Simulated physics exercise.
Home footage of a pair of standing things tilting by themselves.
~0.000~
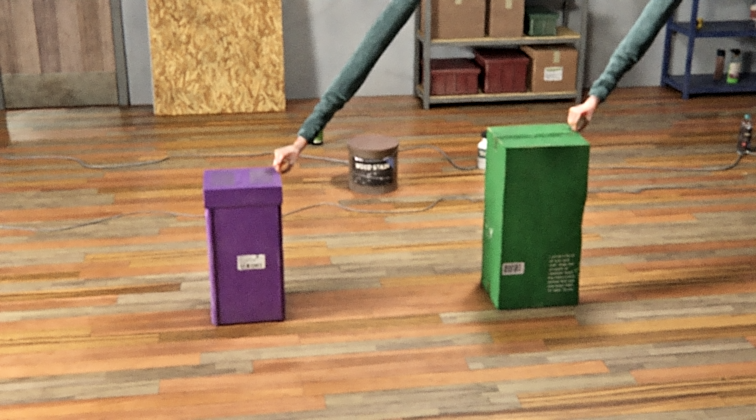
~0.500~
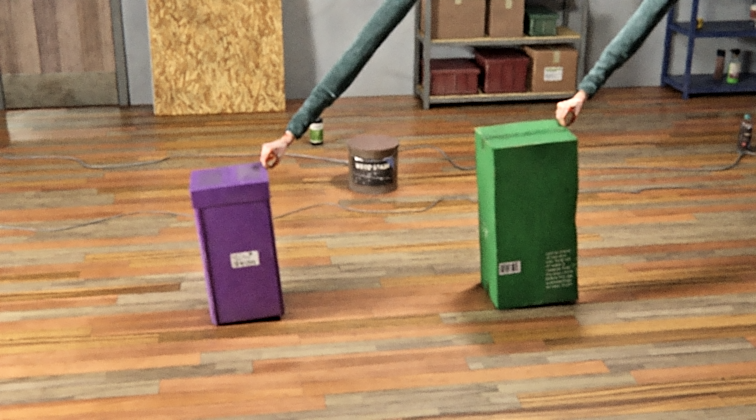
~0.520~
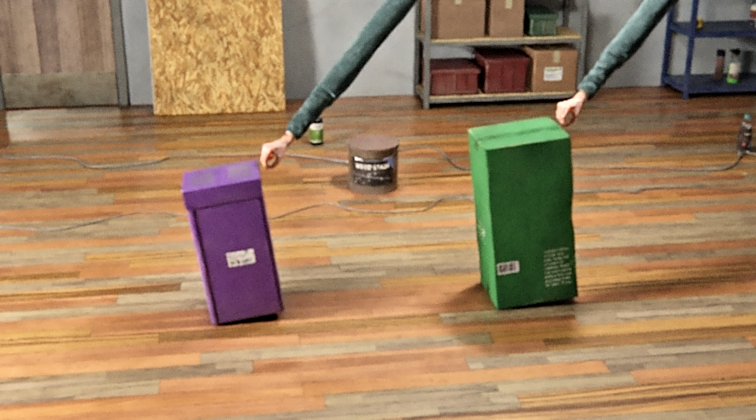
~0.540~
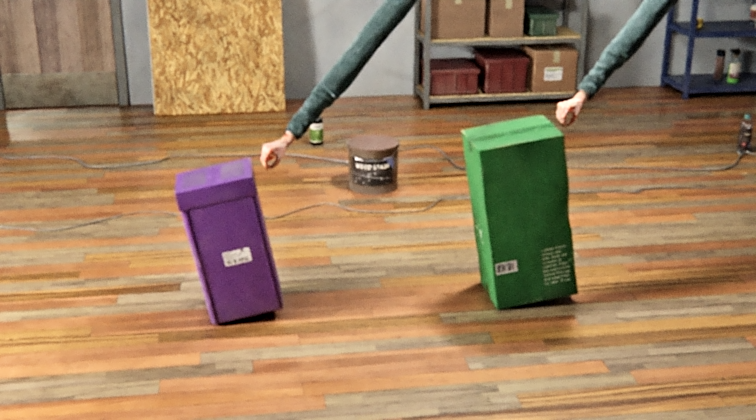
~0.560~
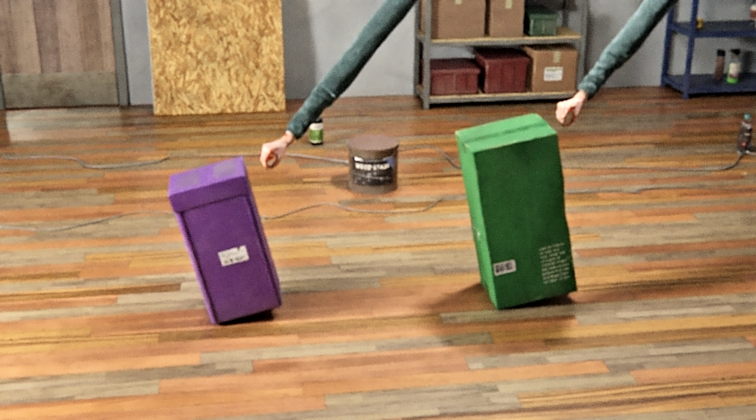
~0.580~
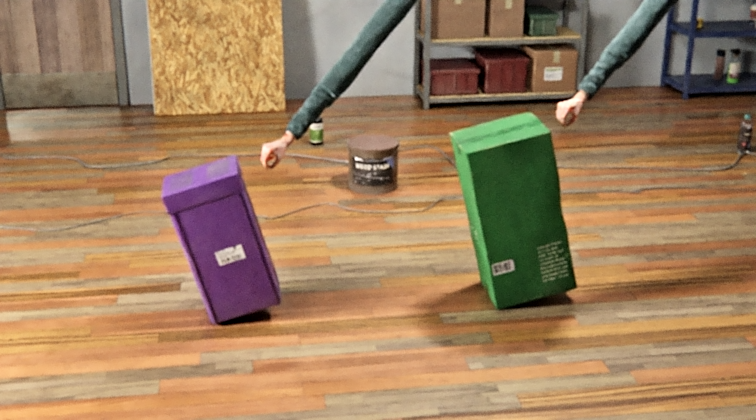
A purple box and a green box lean gradually left after two hands push them.
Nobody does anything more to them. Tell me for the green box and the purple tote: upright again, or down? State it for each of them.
Green box - down, purple tote - down.
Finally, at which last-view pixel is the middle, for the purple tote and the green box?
Final centres, approx.: First (133, 285), second (404, 263).
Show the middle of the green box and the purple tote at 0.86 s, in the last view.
The green box will be at about (480, 211) and the purple tote at about (181, 245).
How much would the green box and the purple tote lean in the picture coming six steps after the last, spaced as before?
Close to 25° and near 30° off vertical, respectively.
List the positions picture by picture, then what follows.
The first picture shows green box (533, 216) upright; purple tote (245, 246) upright.
The second picture shows green box (527, 214) 4° off upright; purple tote (239, 244) 5° off upright.
The third picture shows green box (523, 213) 7° off upright; purple tote (235, 243) 8° off upright.
The fourth picture shows green box (520, 212) 9° off upright; purple tote (231, 242) 11° off upright.
The fifth picture shows green box (517, 211) 11° off upright; purple tote (227, 241) 13° off upright.
The sixth picture shows green box (514, 211) 13° off upright; purple tote (224, 241) 16° off upright.
After 0.86 s, green box 34° off upright near (480, 211); purple tote 46° off upright near (181, 245).
In the end (1.7 s), the green box goes down on its side, near (404, 263); the purple tote goes down on its side, near (133, 285).
